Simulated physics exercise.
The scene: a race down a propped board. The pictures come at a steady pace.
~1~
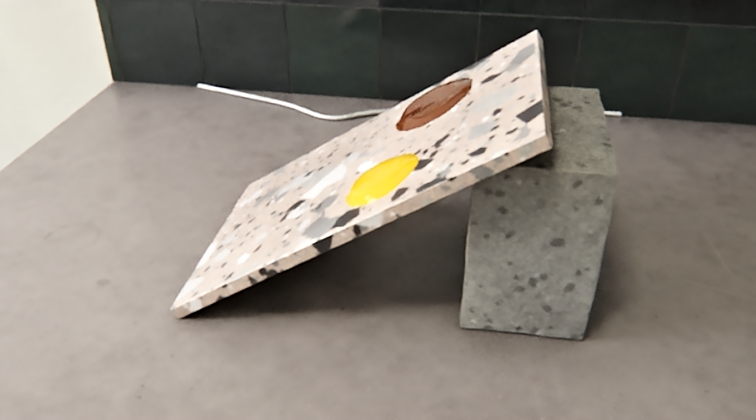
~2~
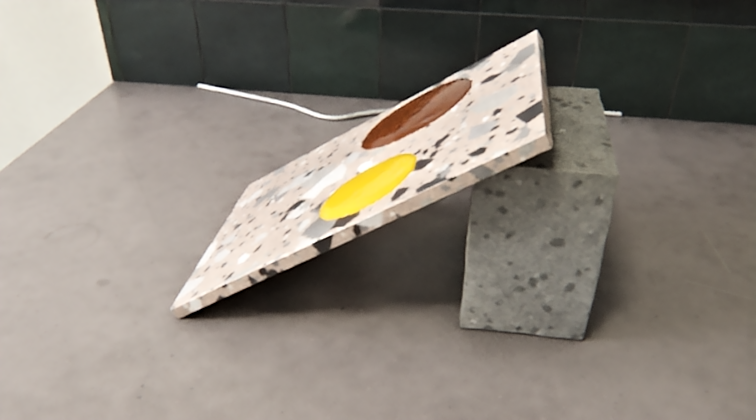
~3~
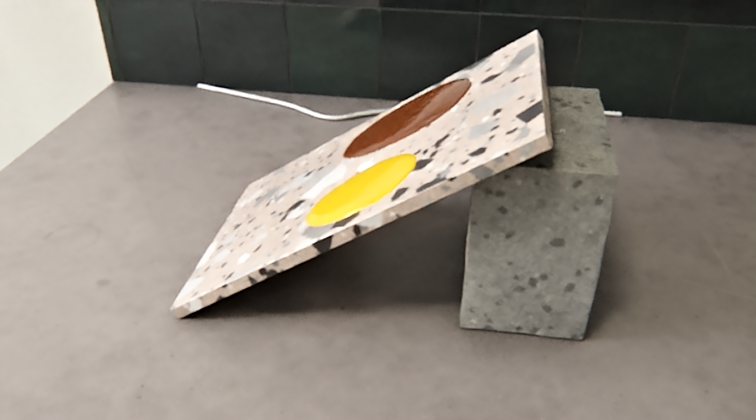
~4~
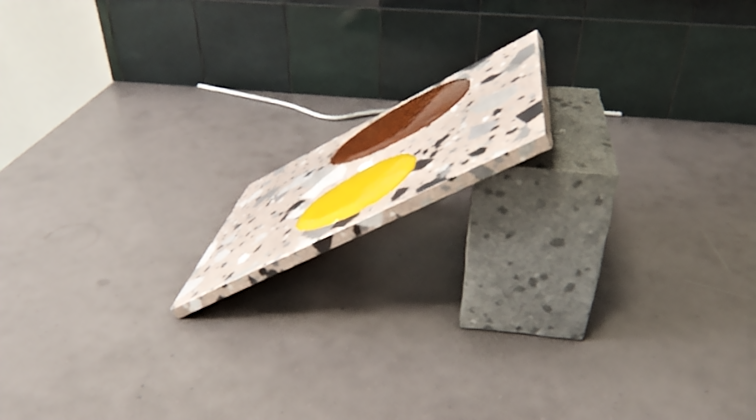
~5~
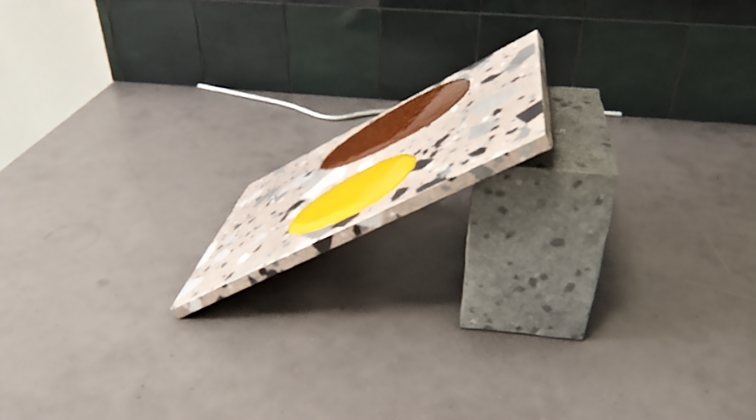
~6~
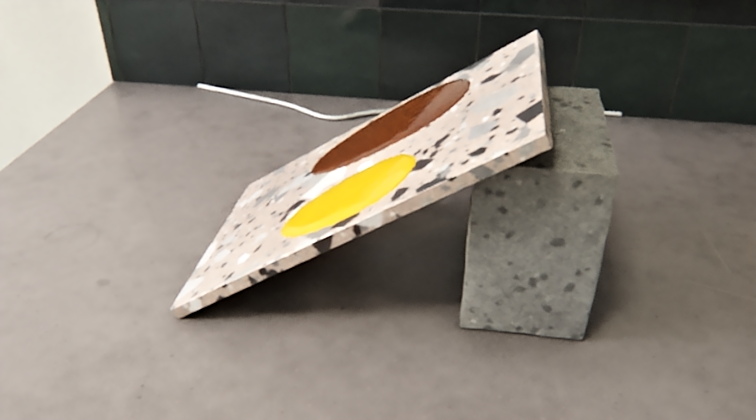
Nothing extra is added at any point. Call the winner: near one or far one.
Far.
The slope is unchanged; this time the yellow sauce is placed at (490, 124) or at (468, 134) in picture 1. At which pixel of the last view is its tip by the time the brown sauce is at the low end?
With the first start it ends up close to (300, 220), and with the second at (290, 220).
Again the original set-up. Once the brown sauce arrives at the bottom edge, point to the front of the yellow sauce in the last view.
About (222, 256).
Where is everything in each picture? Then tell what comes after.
The first picture shows tip of the yellow sauce half way down; tip of the brown sauce (406, 117) half way down.
The second picture shows tip of the yellow sauce (332, 202) half way down; tip of the brown sauce half way down.
The third picture shows tip of the yellow sauce half way down; tip of the brown sauce (353, 145) half way down.
The fourth picture shows tip of the yellow sauce (307, 214) three quarters of the way down; tip of the brown sauce half way down.
The fifth picture shows tip of the yellow sauce three quarters of the way down; tip of the brown sauce (328, 159) three quarters of the way down.
The sixth picture shows tip of the yellow sauce (291, 222) three quarters of the way down; tip of the brown sauce three quarters of the way down.
Soon after, the yellow sauce is three quarters of the way down; the brown sauce is three quarters of the way down.
Later, the yellow sauce is close to the edge; the brown sauce is close to the edge.
In the end, the yellow sauce is close to the edge; the brown sauce is at the low edge.
